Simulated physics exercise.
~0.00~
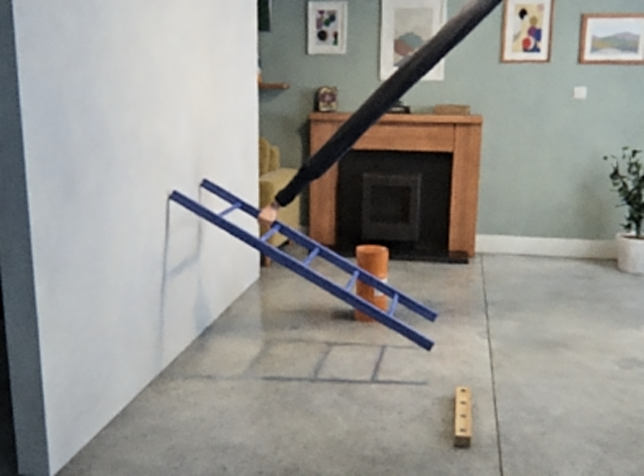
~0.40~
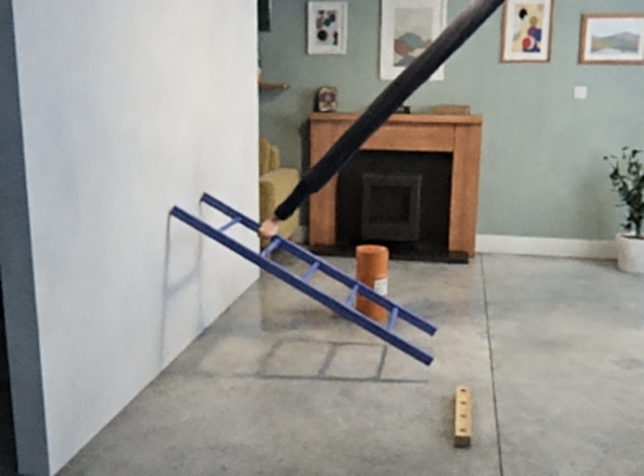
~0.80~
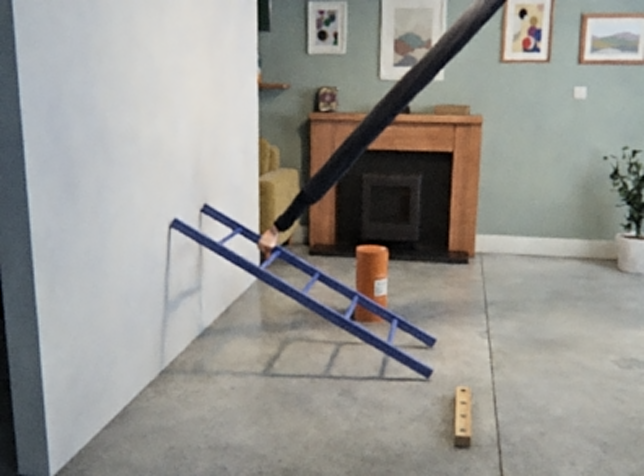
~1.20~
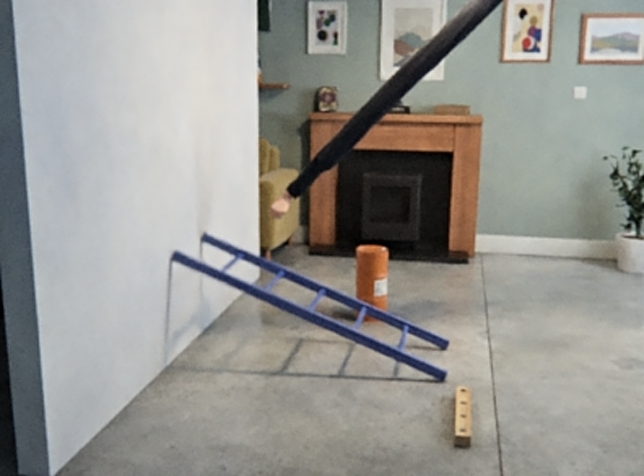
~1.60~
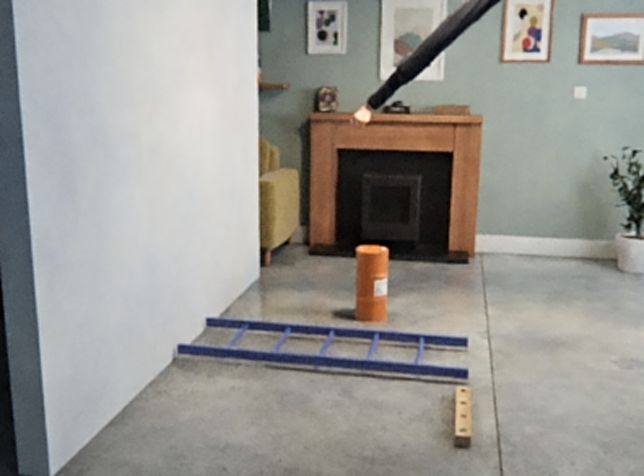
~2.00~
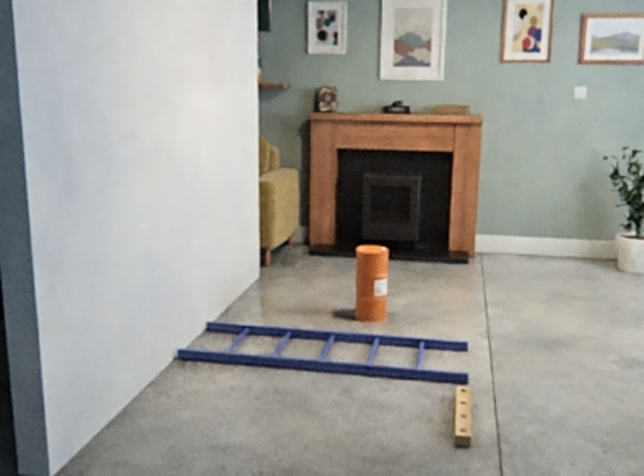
A blue ladder leaning against a white wall slides down and ends flat on the floor after a hand lets go.
